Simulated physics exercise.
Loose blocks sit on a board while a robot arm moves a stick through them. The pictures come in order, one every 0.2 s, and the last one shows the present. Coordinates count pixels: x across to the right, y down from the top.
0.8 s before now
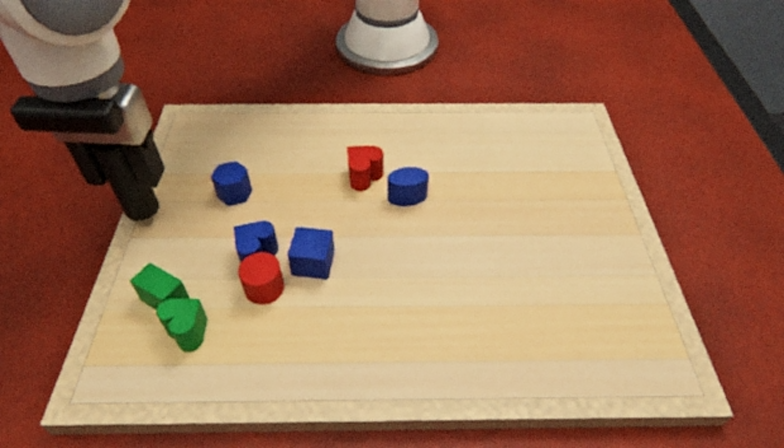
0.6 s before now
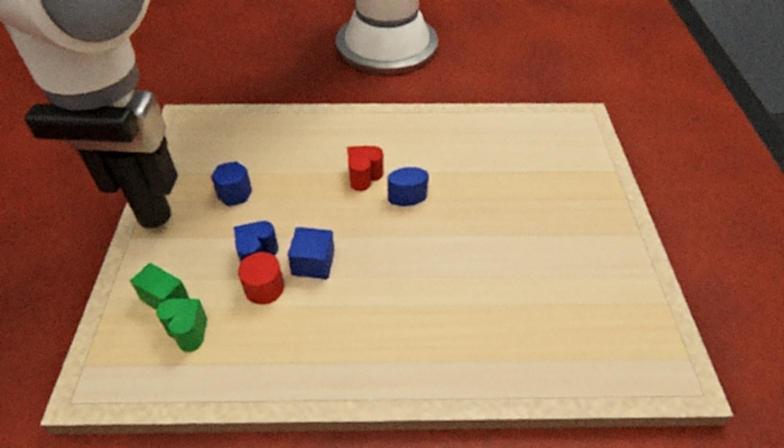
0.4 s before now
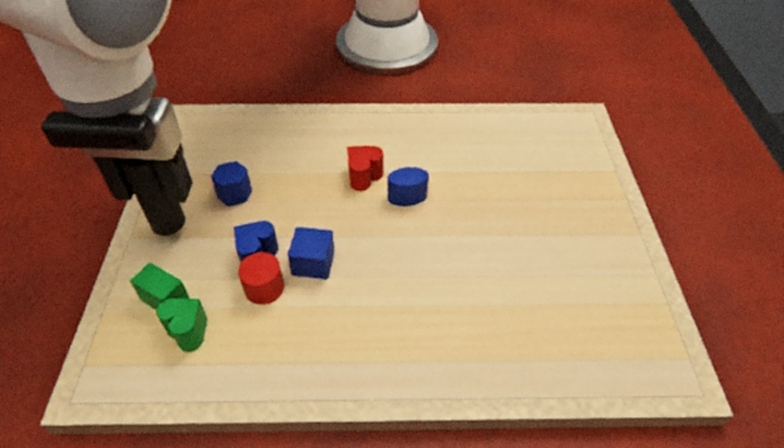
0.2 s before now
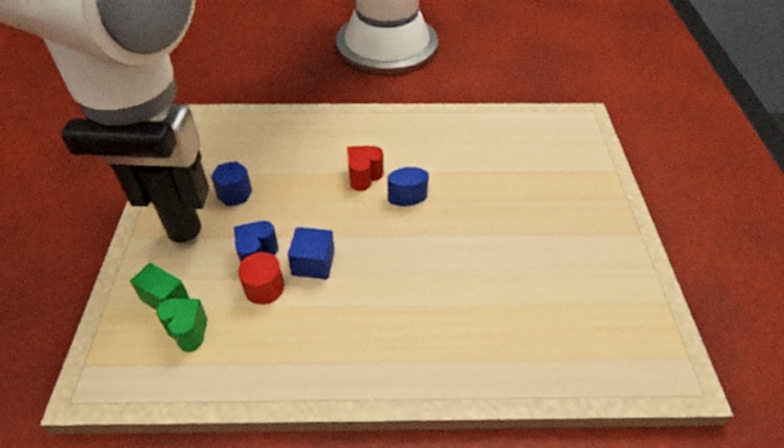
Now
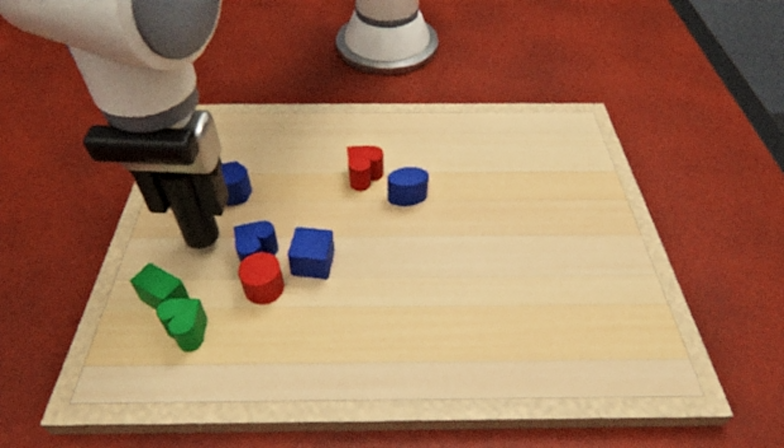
A robot arm moved its dark stick a short way right and slightly toward the viewer across a wooden board, nearing a blue heart block, while the red, green and blue blocks stayed still.
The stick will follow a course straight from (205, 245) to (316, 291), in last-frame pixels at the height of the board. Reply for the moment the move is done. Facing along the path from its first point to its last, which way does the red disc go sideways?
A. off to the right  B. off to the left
Choice A: Off to the right.
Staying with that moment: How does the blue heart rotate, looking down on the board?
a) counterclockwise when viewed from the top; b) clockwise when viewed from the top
It's a.
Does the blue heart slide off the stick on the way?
I believe so.
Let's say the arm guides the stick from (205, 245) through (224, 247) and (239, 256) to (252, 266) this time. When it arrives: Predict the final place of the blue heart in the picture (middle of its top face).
The centre of its top will be at (282, 236).
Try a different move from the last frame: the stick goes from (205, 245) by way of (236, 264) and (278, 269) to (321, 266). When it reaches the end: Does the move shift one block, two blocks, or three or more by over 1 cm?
At least three of them.
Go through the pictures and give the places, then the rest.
In the first frame, stick tip at (142, 209); block tops, blue hexagon at (229, 173); blue heart at (252, 235); red disc at (259, 268); blue four-sided block at (310, 242).
In the second frame, stick at (155, 216); blocks unchanged.
In the third frame, stick at (168, 223); blocks unchanged.
In the fourth frame, stick at (184, 230); blocks unchanged.
In the fifth frame, stick at (202, 236); blue hexagon at (229, 173); blue heart at (252, 235); red disc at (259, 268); blue four-sided block at (310, 242).
On the path given first. One third of the way, stick at (239, 251); blue heart at (271, 234).
Two thirds of the way, stick at (276, 266); blue heart at (296, 230), turned 30° anticlockwise; red disc at (275, 287); blue four-sided block at (331, 241).
At the end, stick at (315, 283); blue hexagon in place; blue heart at (298, 229), turned 35° anticlockwise; red disc at (279, 297); blue four-sided block at (333, 241).
